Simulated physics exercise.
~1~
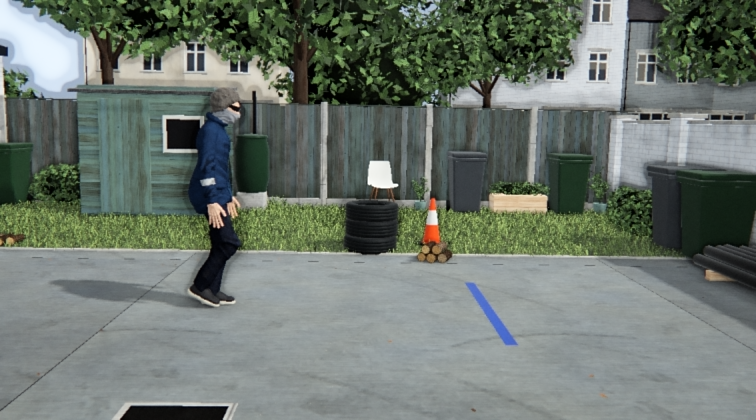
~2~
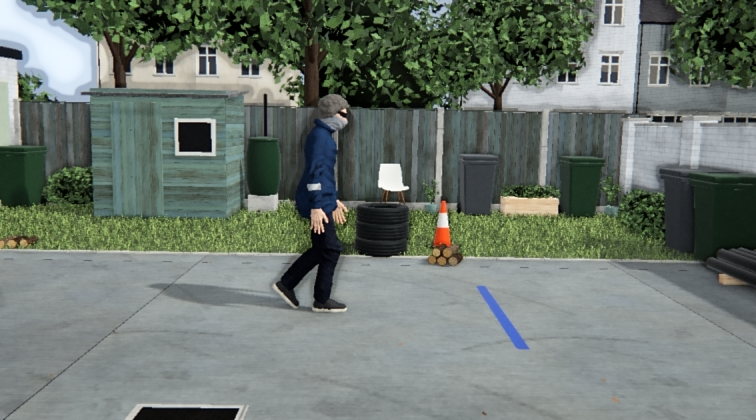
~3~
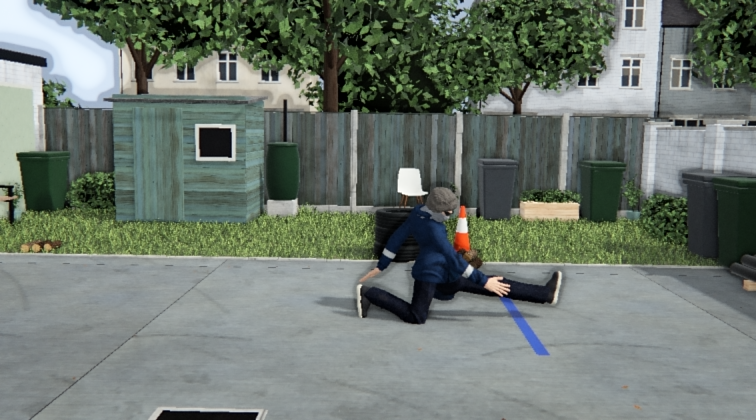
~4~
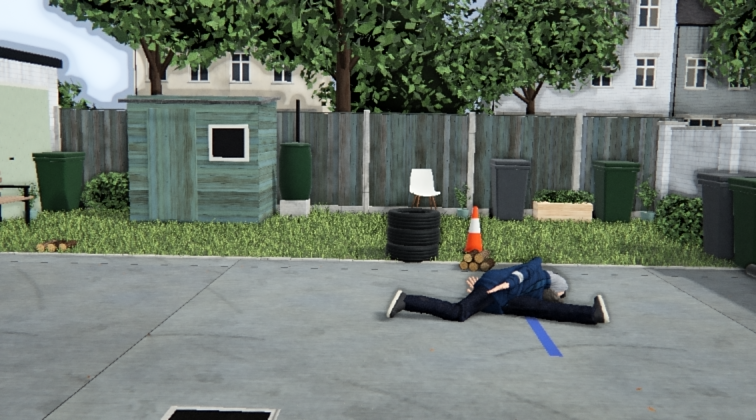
The footage shows a person in a dark blue jacket and grey cap walking right across a paved yard toward a strip of blue tape, then sliding down into a split and folding forward, ending low on the ground with their head beyond the tape and hips short of it.
